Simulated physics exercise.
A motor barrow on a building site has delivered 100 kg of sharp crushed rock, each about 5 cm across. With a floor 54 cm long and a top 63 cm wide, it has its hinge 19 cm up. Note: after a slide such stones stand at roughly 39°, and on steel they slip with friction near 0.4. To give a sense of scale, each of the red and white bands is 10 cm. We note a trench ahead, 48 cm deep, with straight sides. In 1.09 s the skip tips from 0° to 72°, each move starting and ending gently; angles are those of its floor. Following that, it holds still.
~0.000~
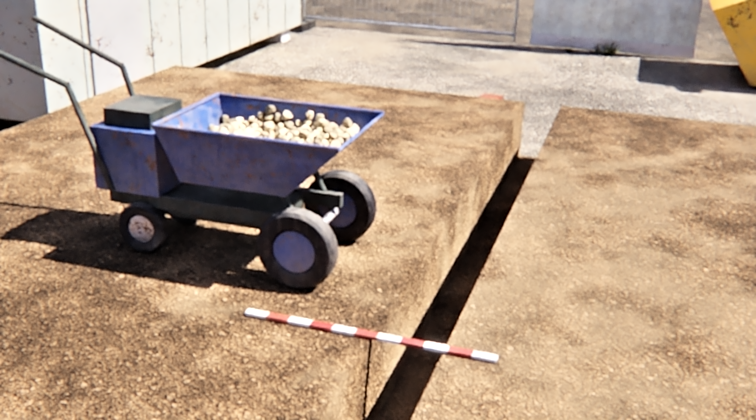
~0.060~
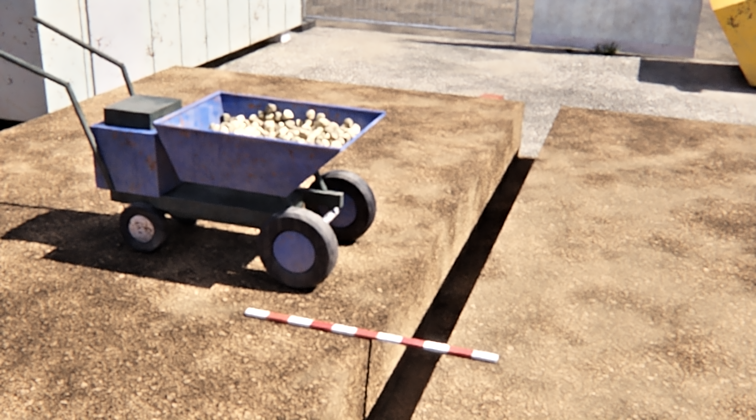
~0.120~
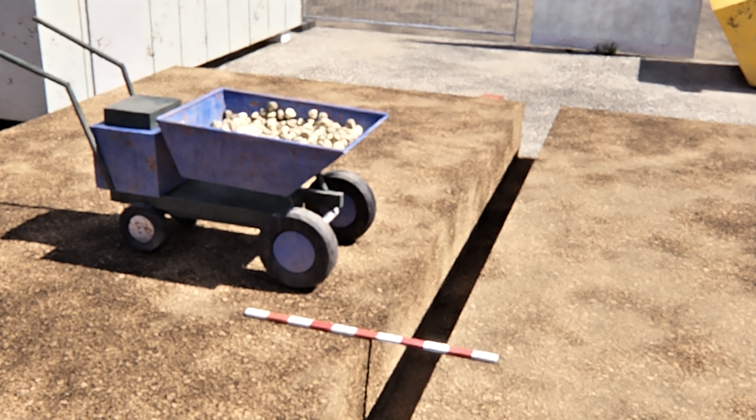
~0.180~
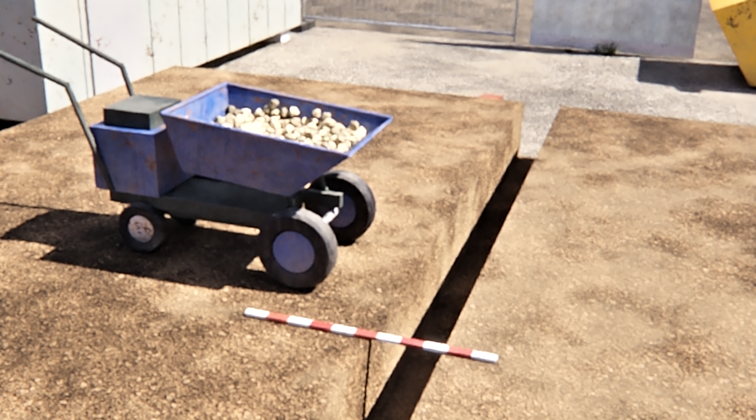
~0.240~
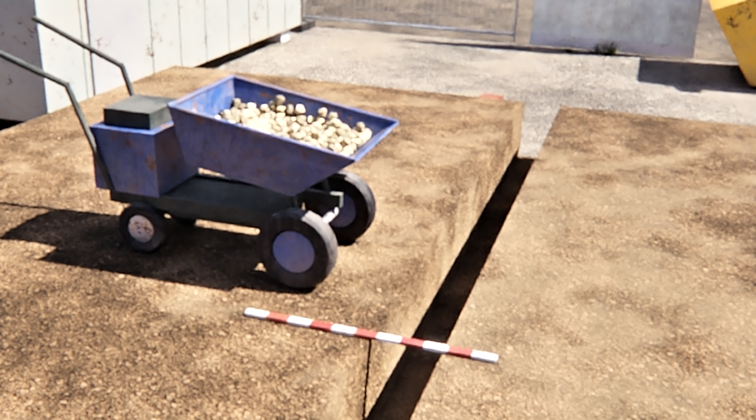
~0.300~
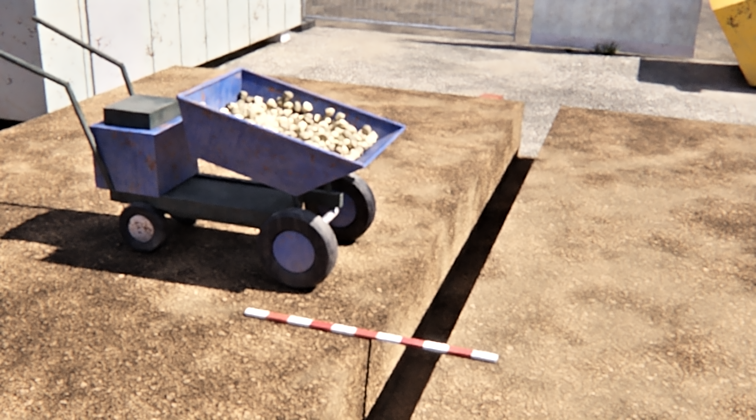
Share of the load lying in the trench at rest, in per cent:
78 per cent.
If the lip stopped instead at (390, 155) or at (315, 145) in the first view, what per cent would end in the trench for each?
5 %, then 100 %.
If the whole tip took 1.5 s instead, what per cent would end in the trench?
Around 80 per cent would end in the trench.
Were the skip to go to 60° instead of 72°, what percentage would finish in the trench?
Trench share: Approx. 60%.
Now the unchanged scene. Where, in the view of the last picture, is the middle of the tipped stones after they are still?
(451, 352).
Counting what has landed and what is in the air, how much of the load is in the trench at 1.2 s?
By then, around 30 percent.
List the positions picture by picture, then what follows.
In the first frame, the skip is at 0°, its lip at (339, 150); the top of the load is at (303, 121).
The second frame shows lip at (341, 150), floor tilted 1°, highest stones at (304, 121); the stones move at 0.2 m/s on average.
In the third frame, the skip is at 2°, its lip at (344, 152); the top of the load is at (299, 118); the stones move at 0.3 m/s on average.
In the fourth frame, the skip is at 5°, its lip at (349, 156); the top of the load is at (282, 114); the stones move at 0.5 m/s on average.
In the fifth frame, the skip is at 9°, its lip at (356, 160); the top of the load is at (271, 110); the stones move at 0.6 m/s on average.
In the sixth frame, the skip is at 13°, its lip at (364, 166); the top of the load is at (259, 104); the stones move at 0.7 m/s on average.
After 0.8 s the floor is at 61°; 100 % in the skip; the foremost stones are at (419, 230).
After 1.2 s the floor is at 72°; 63 % in the skip, 32 % in the trench, 4 % past the trench; the foremost stones are at (486, 290).
After 1.5 s the floor is at 72°; 15 % in the skip, 63 % in the trench, 22 % past the trench; the foremost stones are at (582, 295).
After 3.5 s the floor is at 72°; 0 % in the skip, 78 % in the trench, 22 % past the trench; the foremost stones are at (613, 306).
